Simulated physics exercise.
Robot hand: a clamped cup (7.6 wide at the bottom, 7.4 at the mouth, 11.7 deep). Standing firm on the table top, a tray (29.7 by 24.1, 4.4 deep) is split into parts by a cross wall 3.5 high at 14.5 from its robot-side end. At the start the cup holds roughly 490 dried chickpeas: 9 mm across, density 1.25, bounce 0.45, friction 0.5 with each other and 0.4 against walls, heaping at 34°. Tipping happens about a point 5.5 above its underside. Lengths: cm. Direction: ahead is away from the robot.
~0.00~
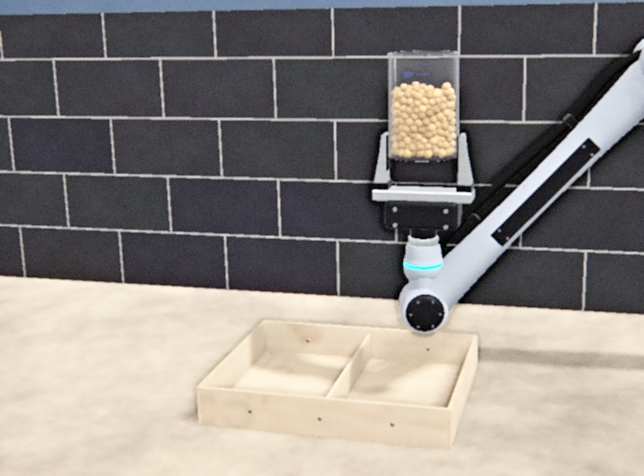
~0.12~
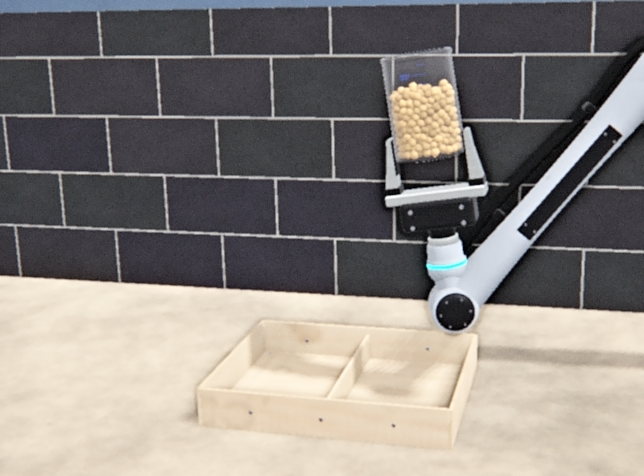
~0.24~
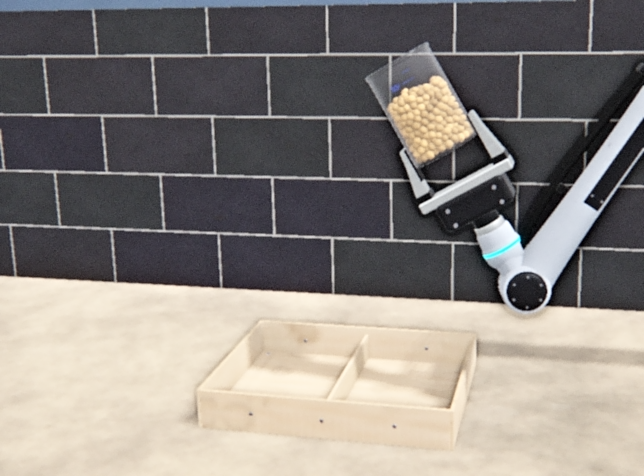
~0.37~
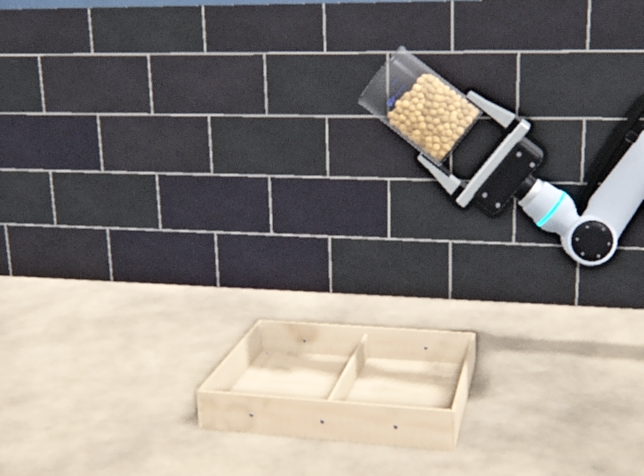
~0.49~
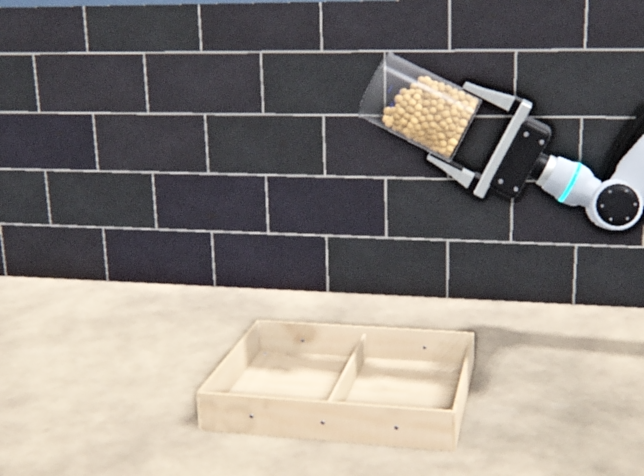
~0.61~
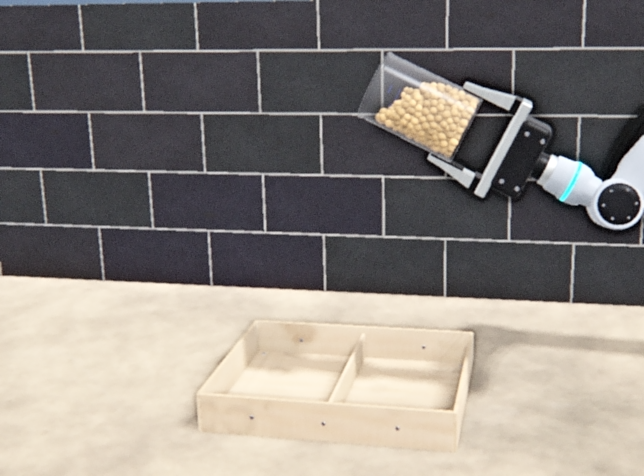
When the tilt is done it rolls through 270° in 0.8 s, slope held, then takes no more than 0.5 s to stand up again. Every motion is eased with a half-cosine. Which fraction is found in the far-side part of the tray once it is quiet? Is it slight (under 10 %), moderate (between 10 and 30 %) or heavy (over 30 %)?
It is slight, under 10 %.
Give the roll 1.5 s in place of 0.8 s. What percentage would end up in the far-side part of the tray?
Then about 0 per cent.
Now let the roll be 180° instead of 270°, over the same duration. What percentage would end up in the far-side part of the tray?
It would come to around 0 per cent.
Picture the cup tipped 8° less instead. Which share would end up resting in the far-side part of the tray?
Estimate: Around 0 %.
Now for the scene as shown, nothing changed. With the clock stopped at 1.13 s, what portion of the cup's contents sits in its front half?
55 per cent.
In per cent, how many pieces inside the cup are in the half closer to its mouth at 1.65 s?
I reckon roughly 30 per cent.
After 1.13 s, tipped 64°, highest piece 40 above the table; 491 in the cup.
After 1.65 s, tipped 34°, highest piece 40 above the table; 491 in the cup.
After 2.11 s, upright, highest piece 41 above the table; 491 in the cup.
After 2.81 s, upright, highest piece 41 above the table; 491 in the cup.
In the end, 491 in the cup. That is 0 % in the far-side part of the tray.
